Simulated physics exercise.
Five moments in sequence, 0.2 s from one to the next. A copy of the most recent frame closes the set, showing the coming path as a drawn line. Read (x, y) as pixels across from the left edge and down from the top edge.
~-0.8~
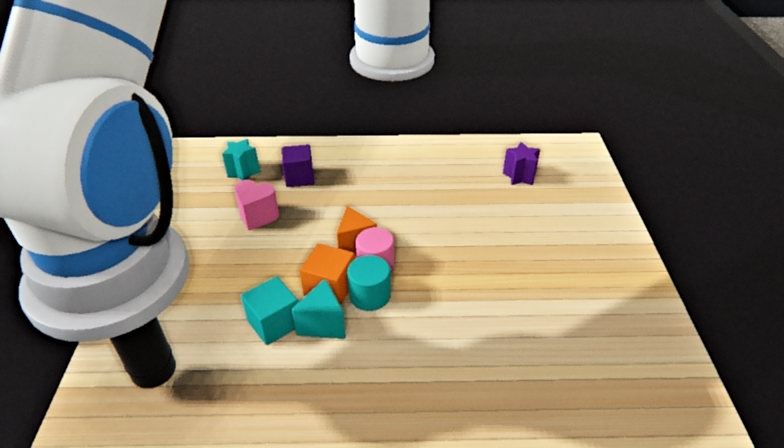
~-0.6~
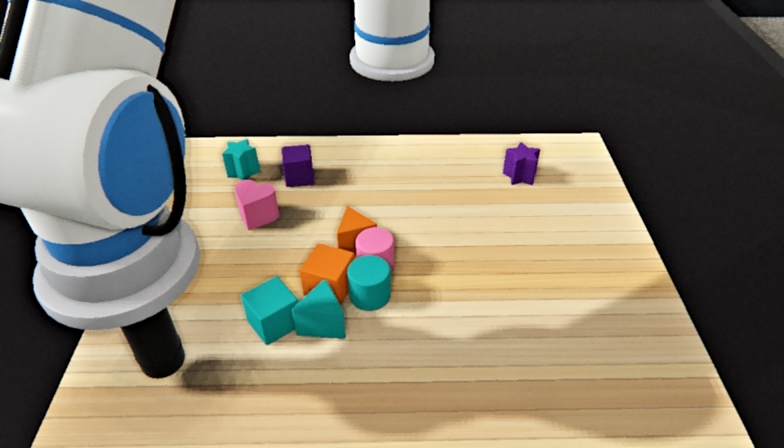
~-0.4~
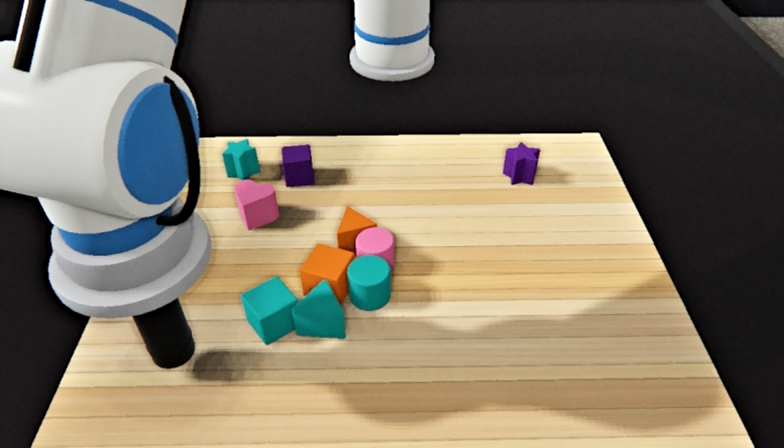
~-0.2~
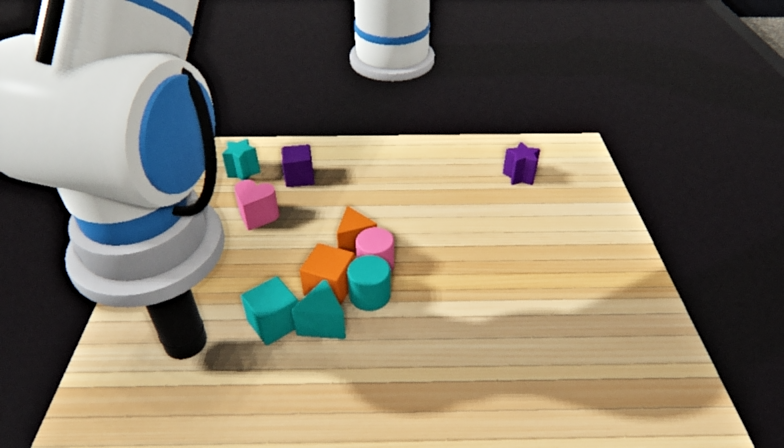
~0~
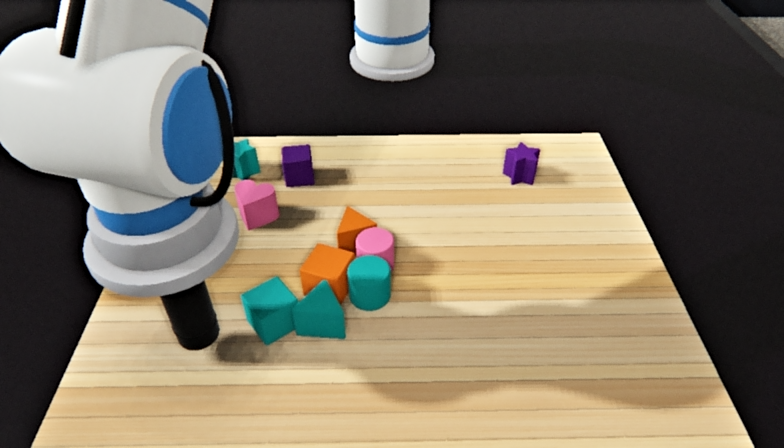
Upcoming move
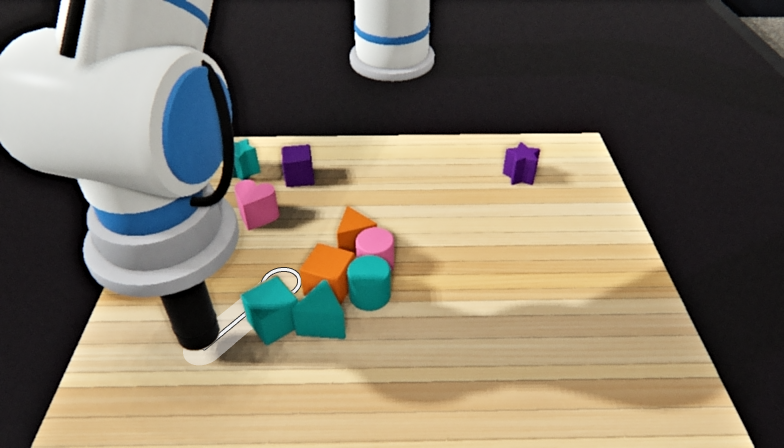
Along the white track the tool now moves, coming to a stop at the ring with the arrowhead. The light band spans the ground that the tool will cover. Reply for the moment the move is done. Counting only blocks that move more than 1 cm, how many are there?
The way I see it, the answer is one.
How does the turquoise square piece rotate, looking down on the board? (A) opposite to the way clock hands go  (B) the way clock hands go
The one that fits is B, the way clock hands go.
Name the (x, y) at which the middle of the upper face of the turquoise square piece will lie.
Its top middle will sit at (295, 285).
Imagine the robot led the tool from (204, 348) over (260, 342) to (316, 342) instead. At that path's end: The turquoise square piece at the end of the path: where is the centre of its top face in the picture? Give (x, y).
It sits at (305, 283).
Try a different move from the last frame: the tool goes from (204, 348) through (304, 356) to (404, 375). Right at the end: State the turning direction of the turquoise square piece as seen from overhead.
From above, it looks like the turquoise square piece goes counterclockwise.
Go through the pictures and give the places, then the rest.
The first frame shows tip of the tool (154, 371), middles of tops, turquoise square piece (269, 297), turquoise triangle (320, 300), orange square piece (327, 260).
The second frame shows tool (164, 362), nothing pushed.
The third frame shows tool (175, 353), nothing pushed.
The fourth frame shows tool (186, 344), nothing pushed.
The fifth frame shows tool (199, 335), turquoise square piece (269, 297), turquoise triangle (320, 300), orange square piece (327, 260).
The line goes from (204, 348) directly to (281, 283).
What follows on the original path. Halfway along, tool (242, 300); turquoise square piece (281, 291), turned 30° clockwise; turquoise triangle (323, 302).
At the end, tool (279, 270); turquoise square piece (295, 285), turned 70° clockwise; turquoise triangle (324, 302); orange square piece unmoved.
